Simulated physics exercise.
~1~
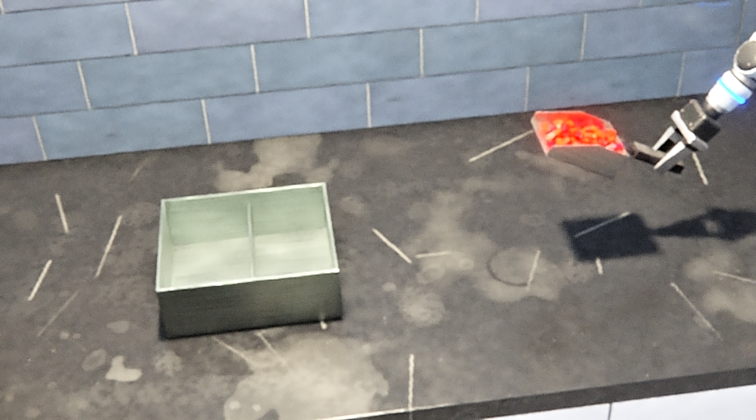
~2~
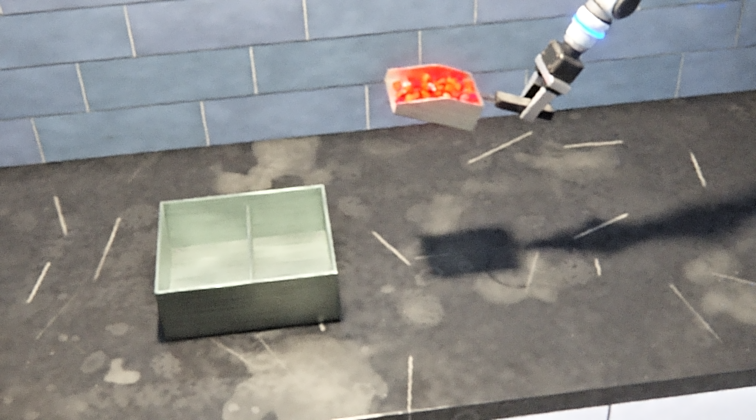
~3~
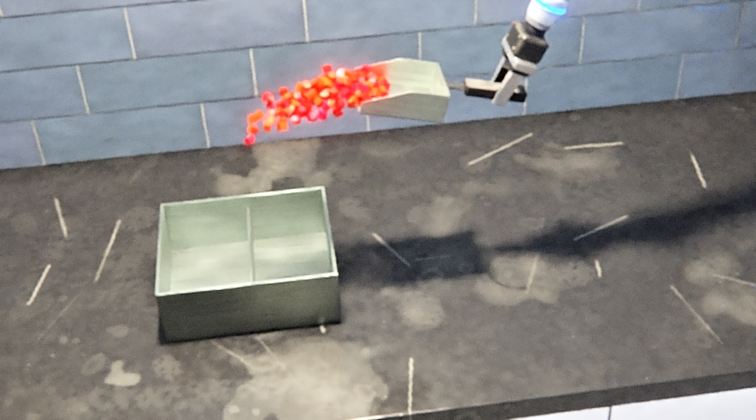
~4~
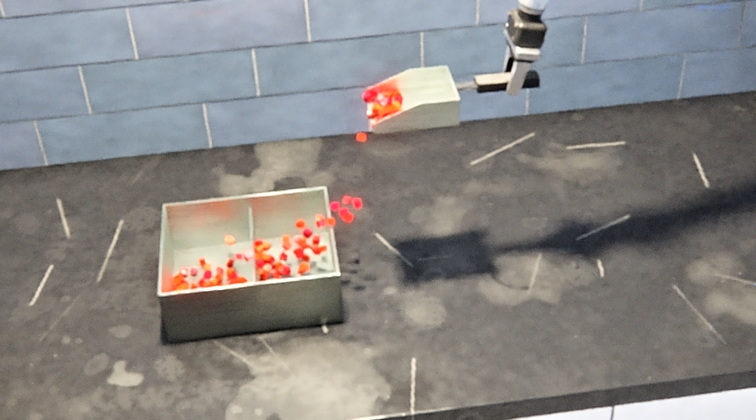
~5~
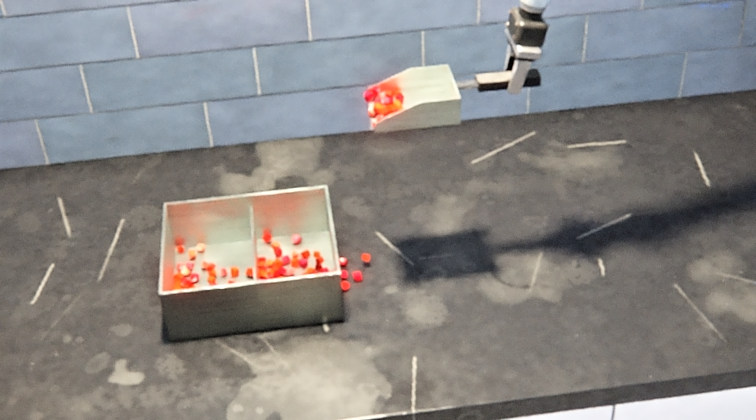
We see a robot arm lift an open scoop of red vegetable dice and carry it left toward a divided bin on a dark counter. The dice fly out leftward, landing in both parts, while a few fall beside the bin and some stay in the scoop.
